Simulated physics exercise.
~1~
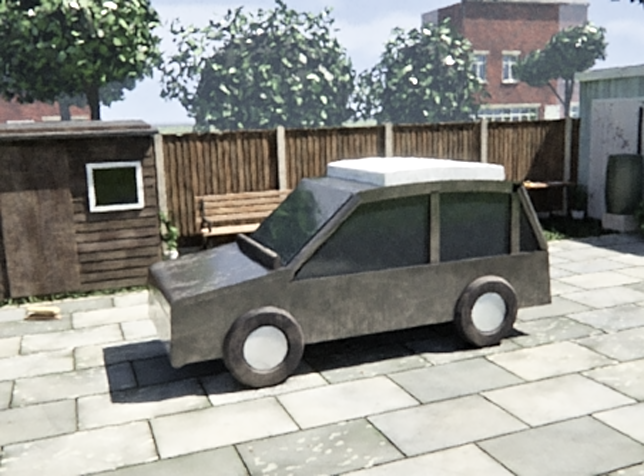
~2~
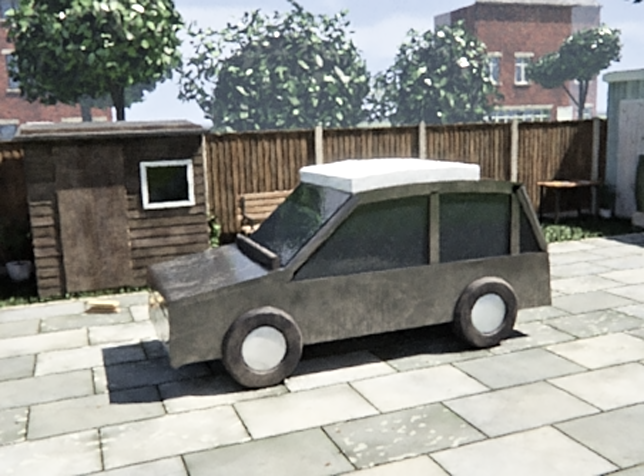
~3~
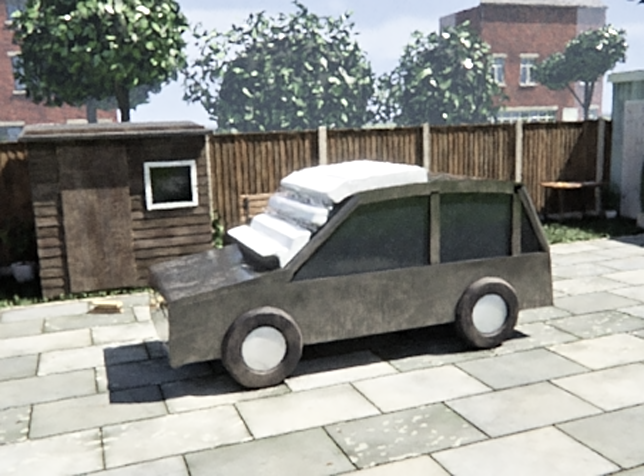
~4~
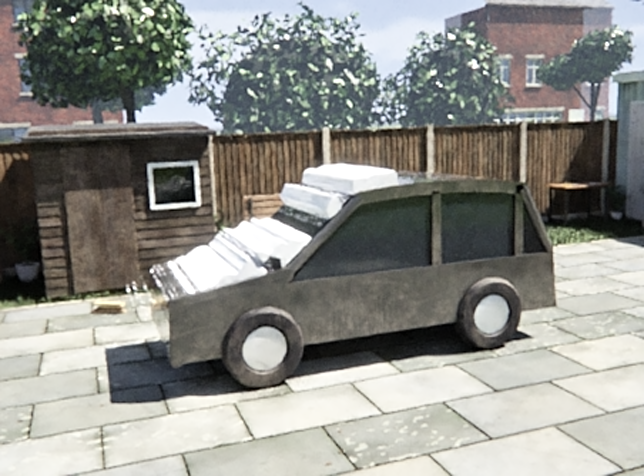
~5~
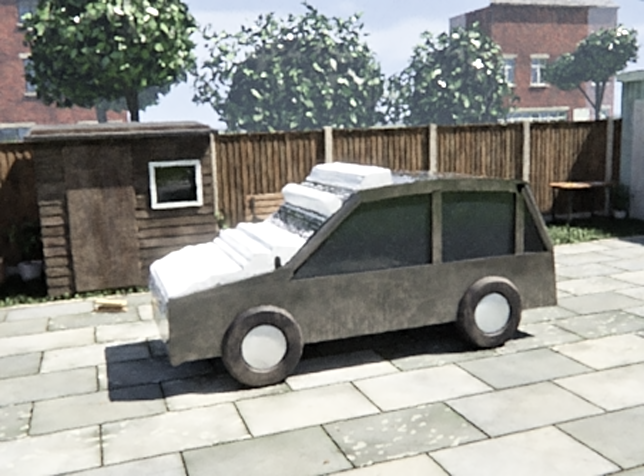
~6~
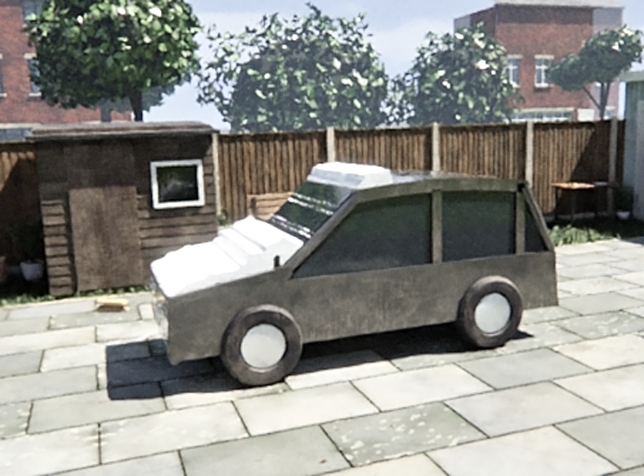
A thick white slab of snow on a dark, boxy car's roof slid forward, broke into chunks down the windscreen and spilled onto the bonnet, ending with most of it heaped there, some still on the glass and a smaller block left on the roof.
